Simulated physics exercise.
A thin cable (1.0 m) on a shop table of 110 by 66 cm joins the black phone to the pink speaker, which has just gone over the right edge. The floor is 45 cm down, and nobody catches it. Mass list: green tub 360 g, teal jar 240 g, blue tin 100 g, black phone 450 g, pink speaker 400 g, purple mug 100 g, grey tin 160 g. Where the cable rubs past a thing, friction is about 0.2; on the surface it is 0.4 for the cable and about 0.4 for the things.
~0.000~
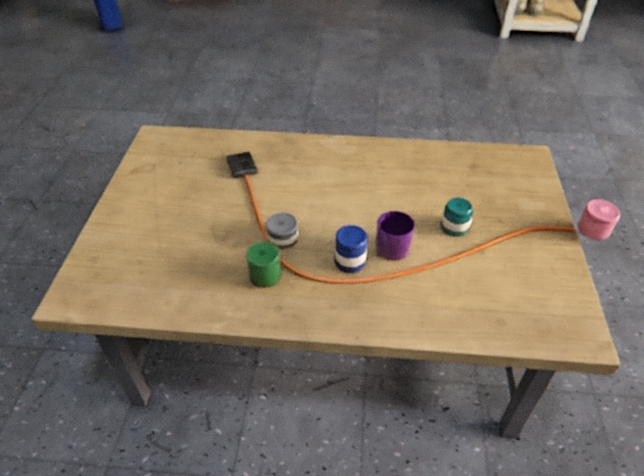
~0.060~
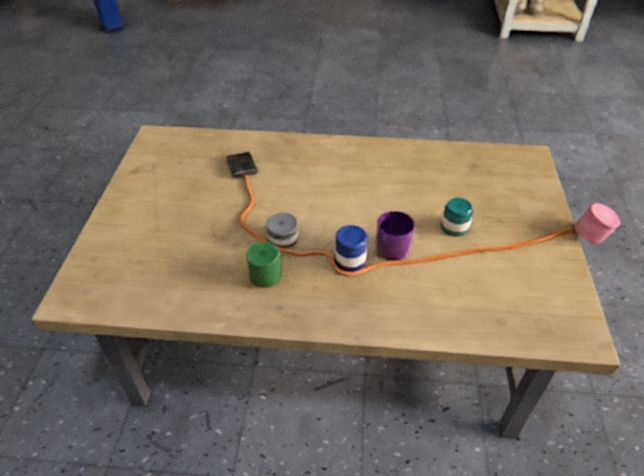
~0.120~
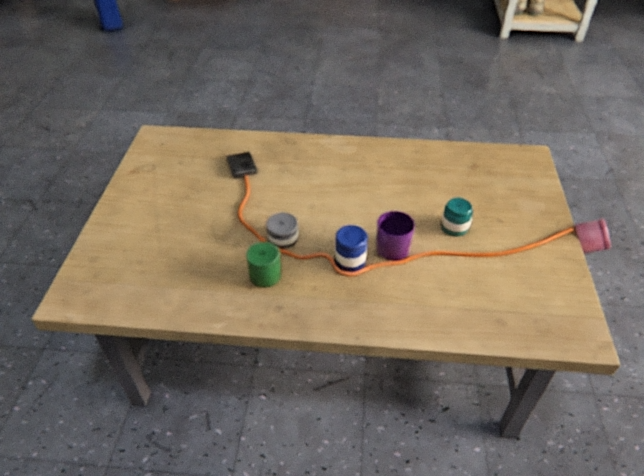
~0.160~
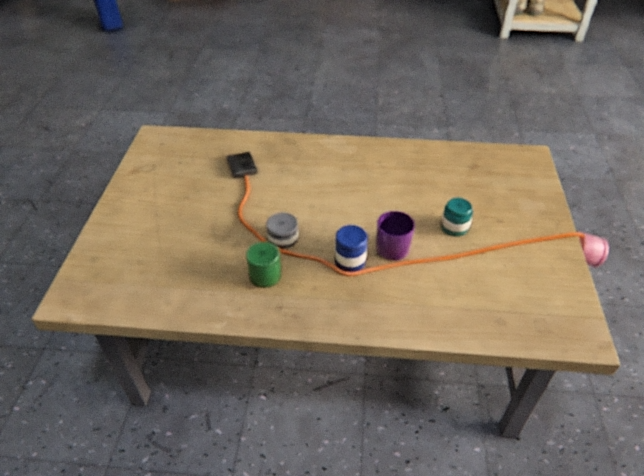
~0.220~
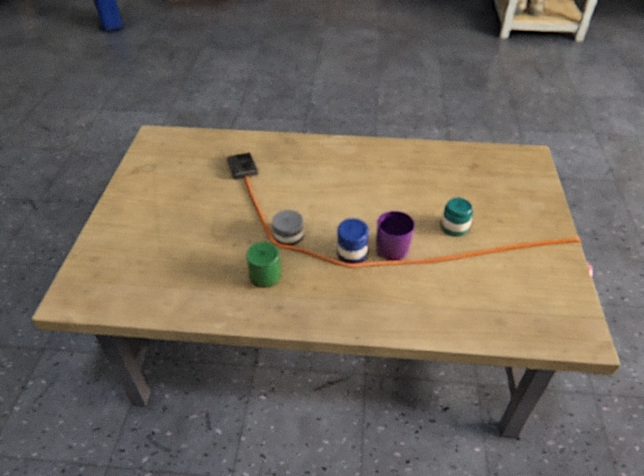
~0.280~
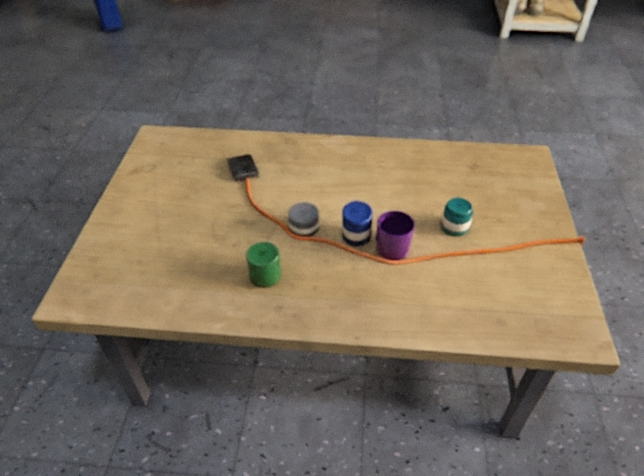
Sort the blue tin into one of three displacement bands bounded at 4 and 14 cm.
Band: Large.
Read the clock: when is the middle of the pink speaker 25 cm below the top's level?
0.50 s.
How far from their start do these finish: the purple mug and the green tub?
Purple mug: 15 cm; green tub: 0 cm.
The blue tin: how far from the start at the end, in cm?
The blue tin ends up 15 cm from where it started.
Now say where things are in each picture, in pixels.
Blue tin (352, 235); cable runs through (532, 229) (459, 256) (368, 280) (255, 206), in the first picture.
Pink speaker (602, 214); cable runs through (535, 241) (250, 206), in the second picture.
Pink speaker (592, 237); cable runs through (538, 244) (241, 206), in the third picture.
Pink speaker (587, 250); cable runs through (545, 239) (369, 270) (241, 207), in the fourth picture.
Blue tin (353, 227); grey tin (288, 220); pink speaker (572, 272); cable runs through (570, 240) (257, 207), in the fifth picture.
Blue tin (358, 210); cable runs through (580, 245) (502, 250) (323, 240) (258, 208), in the sixth picture.
After 0.5 s, the cable's tail end at (250, 179); blue tin 17 cm off its start, grey tin 17 cm off its start, pink speaker over the edge.
After 0.7 s, the cable's tail end at (255, 179); blue tin 17 cm off its start, grey tin 17 cm off its start, purple mug 15 cm off its start.
After 1.0 s, the cable's tail end at (255, 179); blue tin 17 cm off its start at (373, 184), grey tin 17 cm off its start at (341, 188), purple mug 15 cm off its start at (412, 179).
After 1.2 s, the cable's tail end at (255, 179); blue tin 17 cm off its start, grey tin 17 cm off its start, purple mug 15 cm off its start.
After 2.4 s, the cable's tail end at (255, 179); blue tin 17 cm off its start at (373, 184), grey tin 17 cm off its start at (341, 188), purple mug 15 cm off its start at (412, 179), pink speaker over the edge.
